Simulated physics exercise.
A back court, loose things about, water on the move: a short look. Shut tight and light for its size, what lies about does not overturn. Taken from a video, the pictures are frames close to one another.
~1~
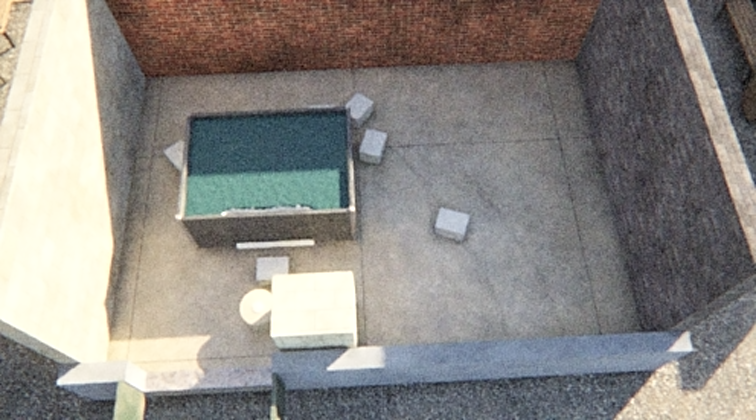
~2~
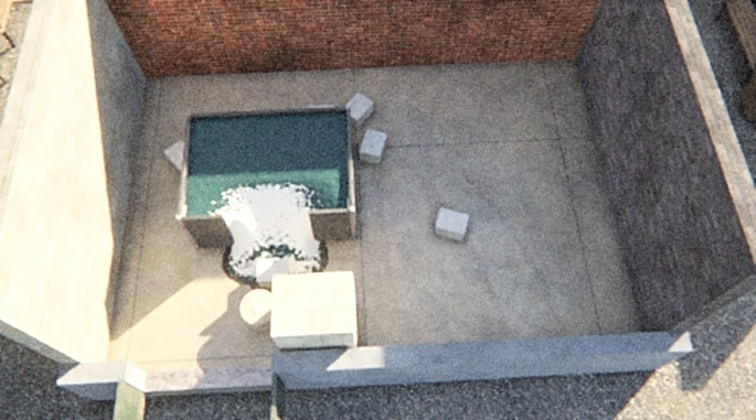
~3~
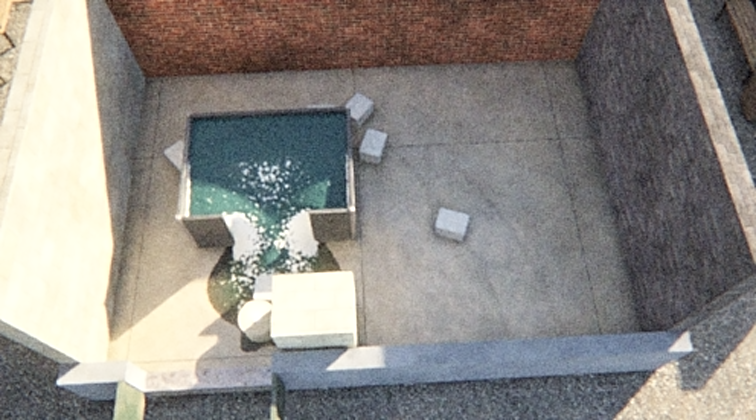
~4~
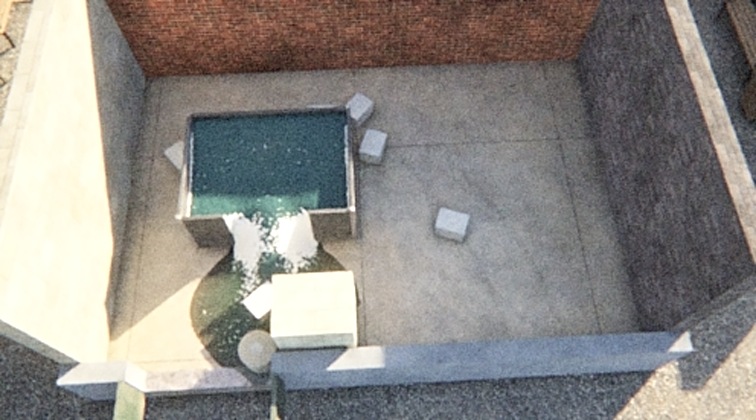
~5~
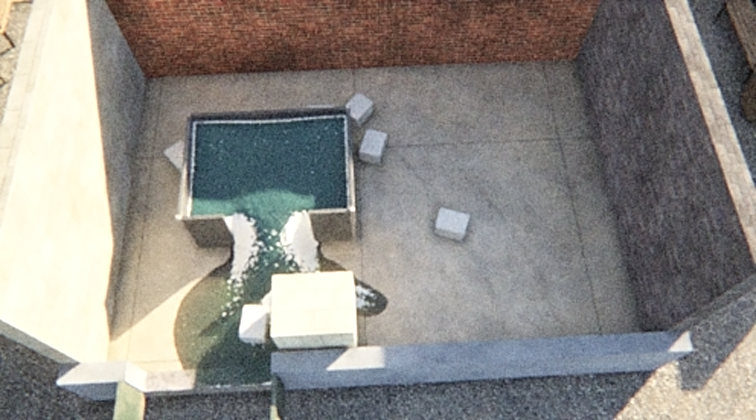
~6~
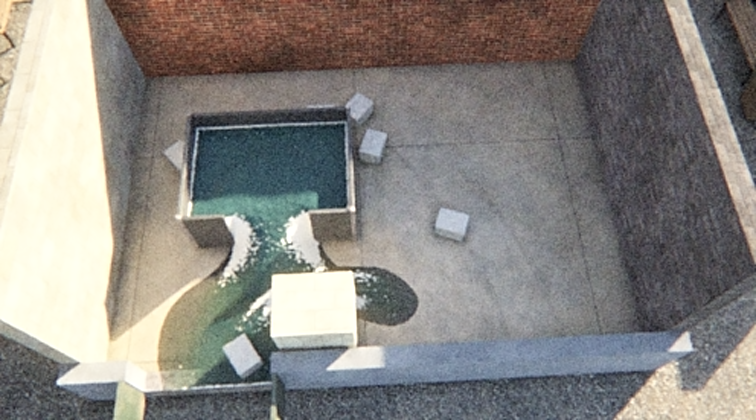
The clip opens on a walled court with pale blocks scattered around a raised tank of green water. Water bursts from the tank's near side and spreads toward the gap in the front wall, shifting a round object and a small block, then also spreads right past the large block.
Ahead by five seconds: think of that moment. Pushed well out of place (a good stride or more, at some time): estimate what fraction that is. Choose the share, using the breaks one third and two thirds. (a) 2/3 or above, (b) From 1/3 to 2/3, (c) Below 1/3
b, from 1/3 to 2/3.
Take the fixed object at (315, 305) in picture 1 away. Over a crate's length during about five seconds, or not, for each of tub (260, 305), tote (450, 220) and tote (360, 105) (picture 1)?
Following the order you gave: Got moved a good way, moved little if at all, moved little if at all.
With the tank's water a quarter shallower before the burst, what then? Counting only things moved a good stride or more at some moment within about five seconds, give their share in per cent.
Near 40 in a hundred.
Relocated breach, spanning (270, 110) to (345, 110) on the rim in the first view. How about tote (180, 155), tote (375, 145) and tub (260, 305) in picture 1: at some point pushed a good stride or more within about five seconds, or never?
One after another: Goes the distance, then never gets that far, then never gets that far.
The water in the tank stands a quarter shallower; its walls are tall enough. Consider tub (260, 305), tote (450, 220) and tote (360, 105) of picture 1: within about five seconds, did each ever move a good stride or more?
Note, listed order: Covered it / covered it / didn't cover it.
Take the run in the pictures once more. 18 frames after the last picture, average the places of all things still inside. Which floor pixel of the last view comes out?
Their centre sits close to (352, 141) on the floor of the last picture.
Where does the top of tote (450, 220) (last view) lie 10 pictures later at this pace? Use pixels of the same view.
That would put it around (494, 171).
A moment on, 2 of 7 are well off their spots; 0 afloat.
Next, 3 of 7 are well off their spots; 0 afloat.
Later, 3 of 7 are well off their spots; 0 afloat.
In the end, 3 of 7 are well off their spots, and 3 have been at some point; 0 afloat.
